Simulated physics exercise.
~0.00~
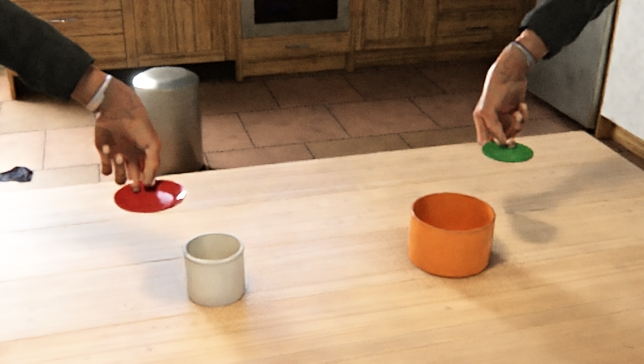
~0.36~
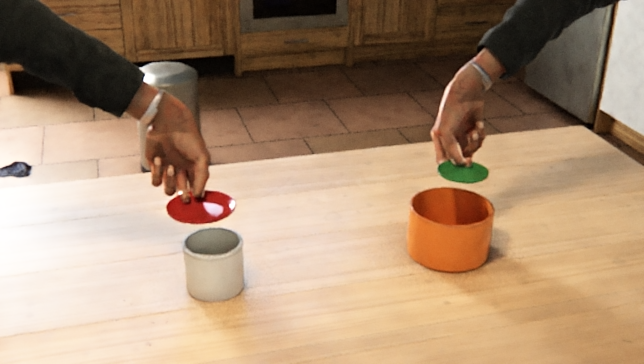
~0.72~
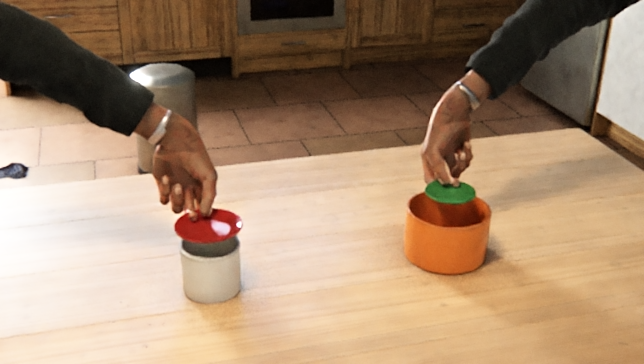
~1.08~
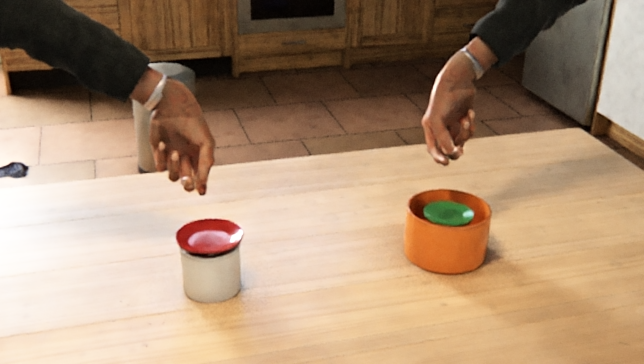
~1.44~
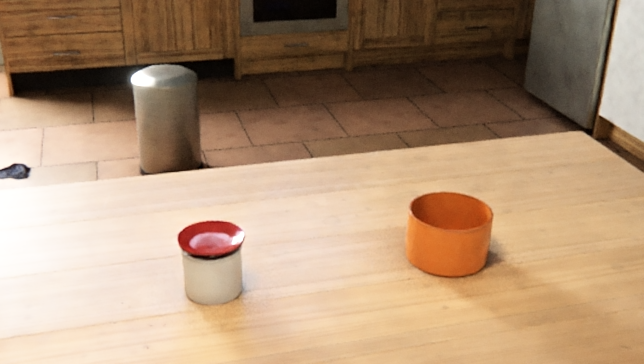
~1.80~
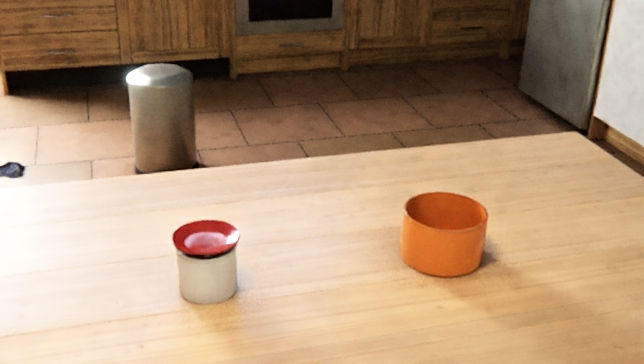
Two hands lowered a red plate over a small pale pot and a green plate over a wider orange one, then let go and withdrew, leaving the red plate resting on the rim while the green one dropped inside, out of sight.
